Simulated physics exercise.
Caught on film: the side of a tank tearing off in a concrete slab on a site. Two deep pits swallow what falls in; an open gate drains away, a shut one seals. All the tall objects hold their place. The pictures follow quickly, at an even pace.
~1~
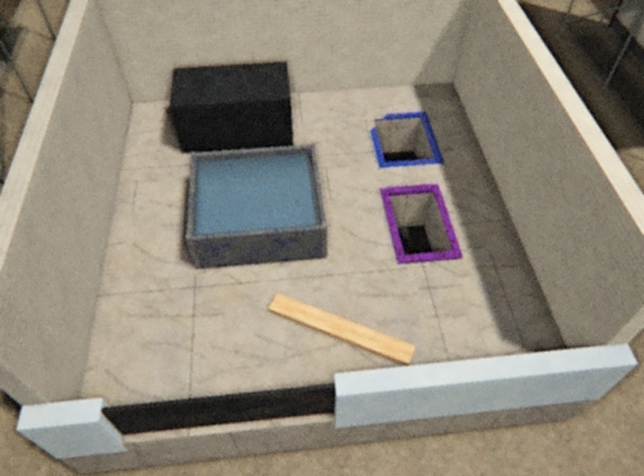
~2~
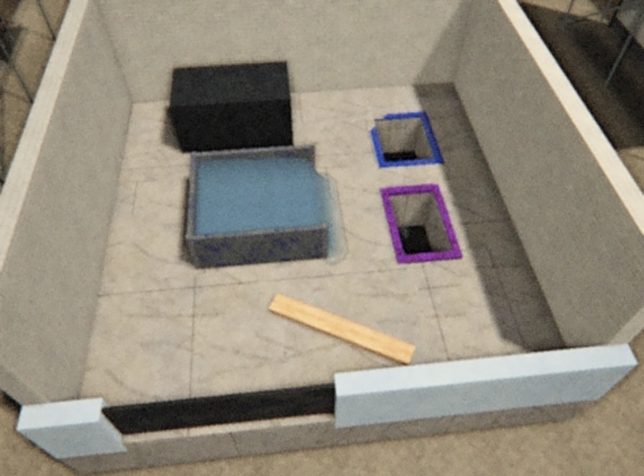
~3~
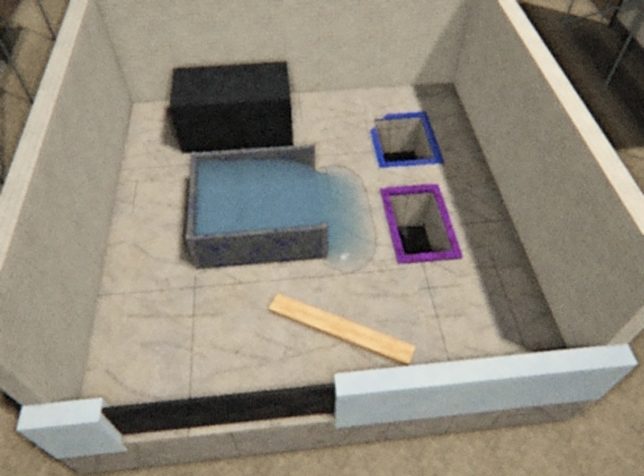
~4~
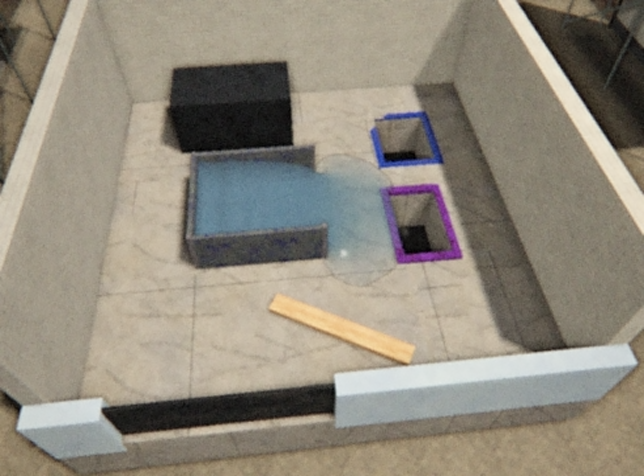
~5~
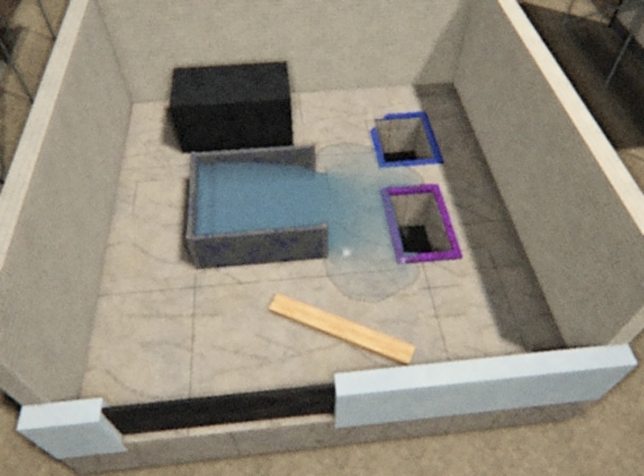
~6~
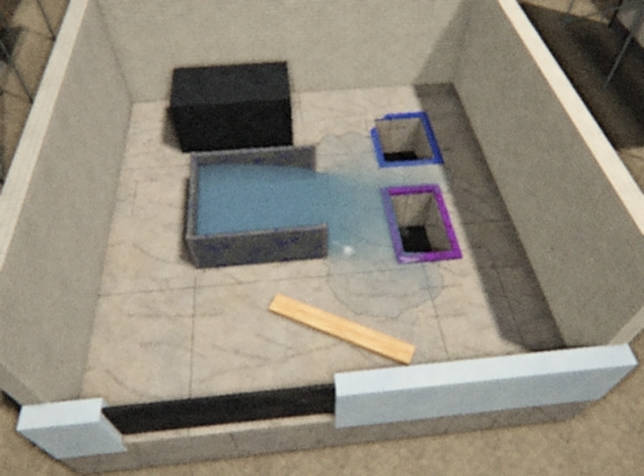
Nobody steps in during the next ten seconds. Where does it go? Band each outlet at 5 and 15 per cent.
One by one: The gate takes under 5 %; the purple pit takes over 15 %; the blue pit takes over 15 %.
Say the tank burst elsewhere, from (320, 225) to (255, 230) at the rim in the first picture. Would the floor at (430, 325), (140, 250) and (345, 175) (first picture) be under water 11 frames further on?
In turn: Wet, not flooded, dry.
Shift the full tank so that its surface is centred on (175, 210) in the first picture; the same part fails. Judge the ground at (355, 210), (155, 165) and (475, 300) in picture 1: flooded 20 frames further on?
One after the other: Wet, dry, under water.
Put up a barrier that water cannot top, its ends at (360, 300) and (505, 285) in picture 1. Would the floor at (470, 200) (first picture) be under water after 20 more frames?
Verdict: Wet.
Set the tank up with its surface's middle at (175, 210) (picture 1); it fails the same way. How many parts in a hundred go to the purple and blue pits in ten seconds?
Per cent: Purple 30, blue 30.
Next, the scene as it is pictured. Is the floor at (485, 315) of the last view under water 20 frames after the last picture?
Answer: Flooded.
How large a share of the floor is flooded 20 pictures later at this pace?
Roughly 30 per cent.
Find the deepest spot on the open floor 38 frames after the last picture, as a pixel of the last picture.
Around (390, 325).
A moment on, water covers 25 % of the floor; the gate 0 %, the purple pit 19 %, the blue pit 4 %.
Next, water covers 30 % of the floor; the gate 0 %, the purple pit 32 %, the blue pit 9 %.
Then, water covers 30 % of the floor; the gate 0 %, the purple pit 40 %, the blue pit 15 %.
Later, water covers 45 % of the floor; the gate 0 %, the purple pit 43 %, the blue pit 20 %.
In the end, water covers 50 % of the floor; the gate 0 %, the purple pit 43 %, the blue pit 24 %.
